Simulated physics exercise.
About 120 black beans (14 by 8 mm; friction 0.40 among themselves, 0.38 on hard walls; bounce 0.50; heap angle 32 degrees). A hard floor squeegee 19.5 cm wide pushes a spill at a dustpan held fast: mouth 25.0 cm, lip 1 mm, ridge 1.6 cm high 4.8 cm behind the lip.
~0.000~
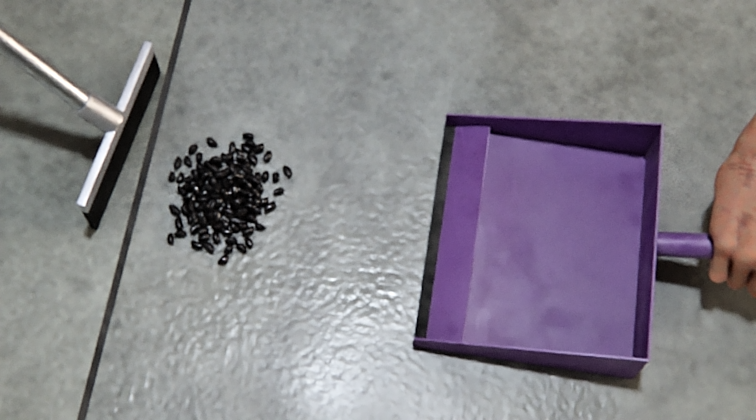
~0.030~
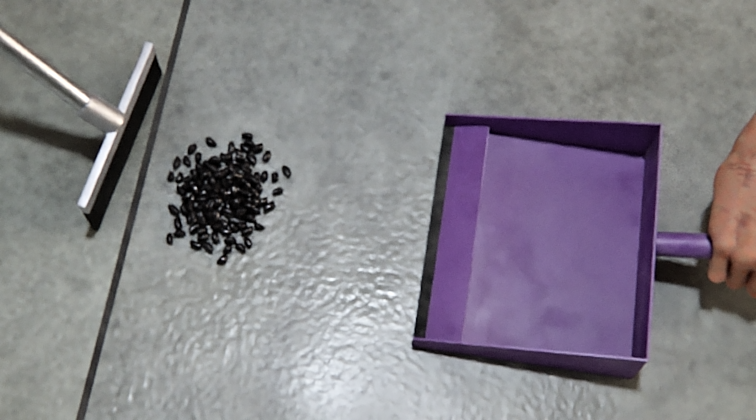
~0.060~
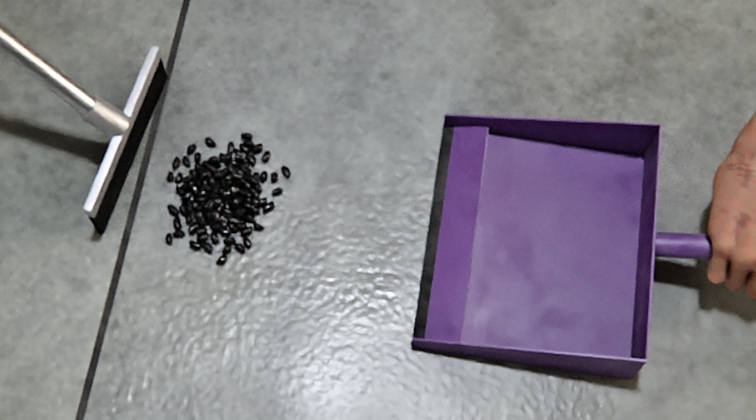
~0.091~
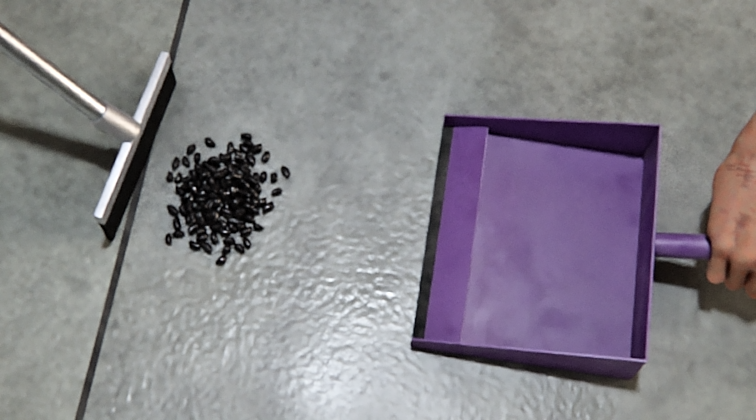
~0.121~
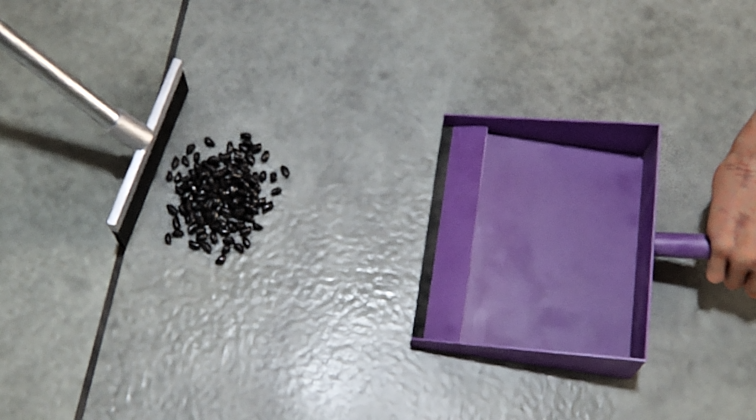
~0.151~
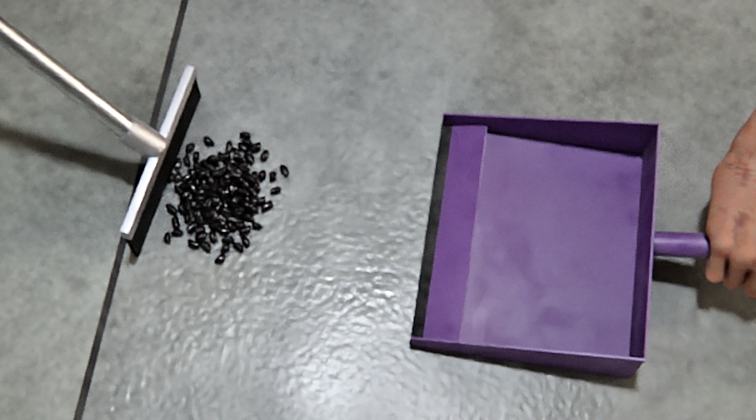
A hand holds a purple dustpan still while a squeegee moves right to the black beans.
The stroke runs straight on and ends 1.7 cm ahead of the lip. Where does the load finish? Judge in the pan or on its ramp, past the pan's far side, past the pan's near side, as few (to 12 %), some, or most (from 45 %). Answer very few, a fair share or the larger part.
Pan a fair share, far side very few, near side a fair share.
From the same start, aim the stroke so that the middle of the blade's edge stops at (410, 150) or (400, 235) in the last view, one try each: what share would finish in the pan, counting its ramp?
Some 15 and 30 per cent.
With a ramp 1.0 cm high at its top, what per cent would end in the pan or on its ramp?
Then about 25 per cent.
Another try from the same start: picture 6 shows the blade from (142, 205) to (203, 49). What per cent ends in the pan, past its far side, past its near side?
Pan 15, far 0, near 5.
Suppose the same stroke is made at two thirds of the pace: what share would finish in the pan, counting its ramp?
Then about 25 per cent.
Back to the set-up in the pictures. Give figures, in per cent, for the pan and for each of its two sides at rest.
Pan 25; far side 0; near side 20.
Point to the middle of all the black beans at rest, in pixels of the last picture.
At about (412, 294).
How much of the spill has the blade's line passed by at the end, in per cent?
About 10 per cent.
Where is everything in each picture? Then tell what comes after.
Blade from (84, 206) to (149, 50), moved 0.0 cm, 0 of the pieces shifted so far; middle of the pieces at (220, 192); pan at (553, 249), in the first frame.
Blade from (85, 207) to (150, 51), moved 0.3 cm, 0 of the pieces shifted so far; middle of the pieces at (219, 192), in the second frame.
Blade from (91, 211) to (156, 55), moved 1.0 cm, 0 of the pieces shifted so far; middle of the pieces at (218, 193), in the third frame.
Blade from (101, 218) to (166, 61), moved 2.4 cm, 0 of the pieces shifted so far; middle of the pieces at (218, 193), in the fourth frame.
Blade from (114, 226) to (178, 68), moved 4.0 cm, 0 of the pieces shifted so far; middle of the pieces at (217, 192), in the fifth frame.
Blade from (128, 234) to (191, 74), moved 5.8 cm, 1 of the pieces shifted so far; middle of the pieces at (216, 191); pan at (550, 248). Its pace works out near 0.57 m/s, heading 23 degrees towards the viewer's side, in the sixth frame.
After 0.39 s, middle of the blade 16 cm from the lip; 0 % over the lip, far side 0 %, near side 0 %.
Then, at 0.55 s, middle of the blade 7 cm from the lip; 0 % over the lip, far side 0 %, near side 10 %.
After 0.83 s, middle of the blade 3 cm from the lip; 25 % over the lip, far side 0 %, near side 20 %.
In the end, at 2.7 s, pan 25 %, far side 0 %, near side 20 %, in front of the lip or behind the blade 60 %.
